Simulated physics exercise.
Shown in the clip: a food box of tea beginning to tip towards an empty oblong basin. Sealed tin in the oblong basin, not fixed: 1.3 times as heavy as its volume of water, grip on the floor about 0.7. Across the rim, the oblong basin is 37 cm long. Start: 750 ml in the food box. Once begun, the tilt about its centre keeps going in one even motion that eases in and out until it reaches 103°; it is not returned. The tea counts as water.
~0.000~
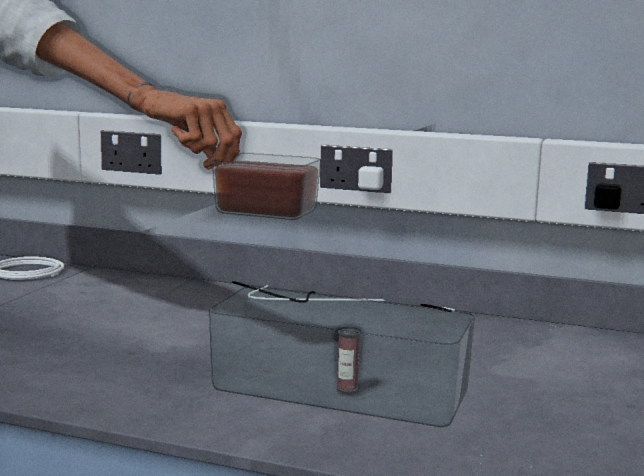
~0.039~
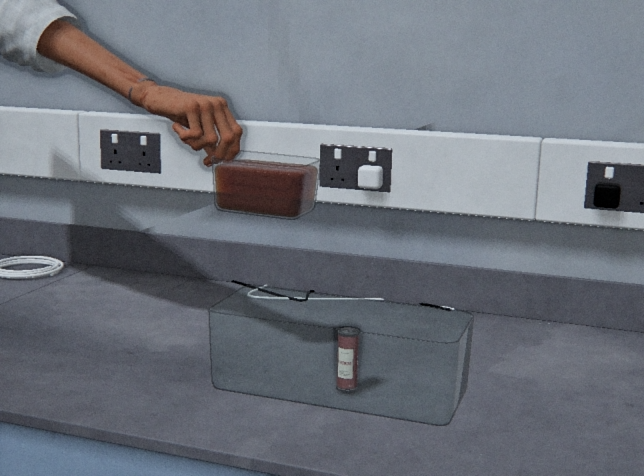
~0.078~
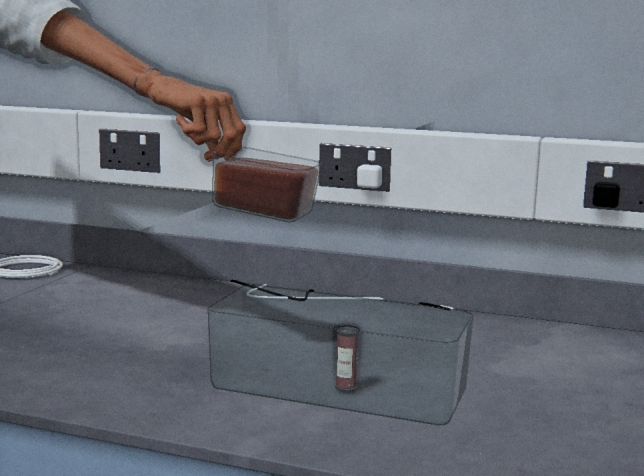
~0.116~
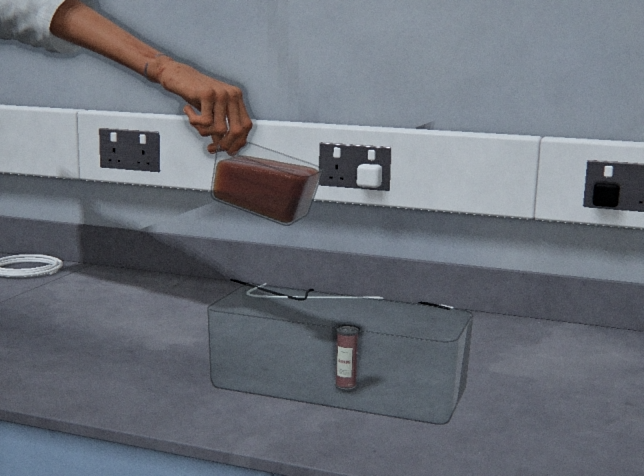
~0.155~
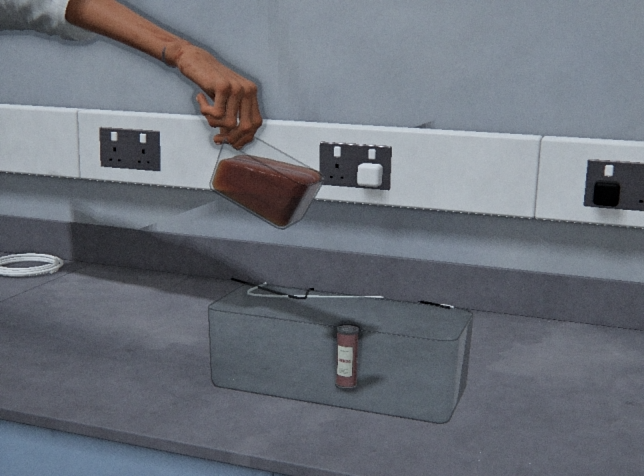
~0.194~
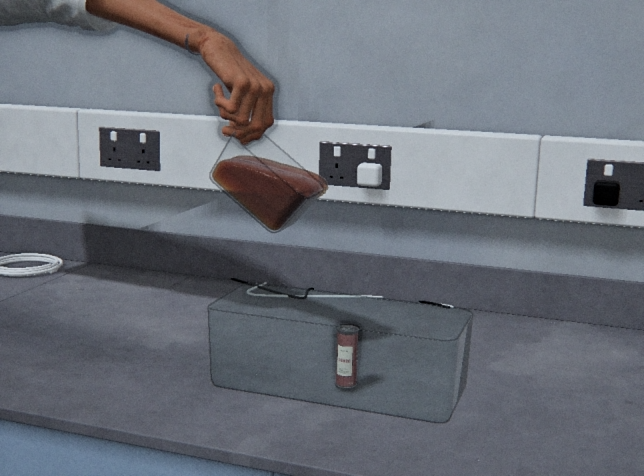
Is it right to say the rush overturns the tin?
Upright.
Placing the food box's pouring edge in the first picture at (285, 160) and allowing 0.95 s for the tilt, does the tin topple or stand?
Then the tin remains standing.
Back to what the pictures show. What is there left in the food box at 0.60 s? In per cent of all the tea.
Around 3 in a hundred.
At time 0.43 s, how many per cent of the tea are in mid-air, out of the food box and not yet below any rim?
Around 56 in a hundred.
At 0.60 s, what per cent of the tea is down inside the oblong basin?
Value: Approx. 88 %.
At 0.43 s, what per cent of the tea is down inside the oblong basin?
Around 24 percent.
After 0.43 s the tilt is 100° and 20 per cent is still to pour; the tin stands where it began.
After 0.60 s the tilt is 103° and 3 per cent is still to pour; the tin stands where it began.
After 0.78 s the tilt is 103° and 0 per cent is still to pour; the tin stands where it began.
After 0.98 s the tilt is 103° and 0 per cent is still to pour; the tin stands where it began.
In the end the tin stands where it began.
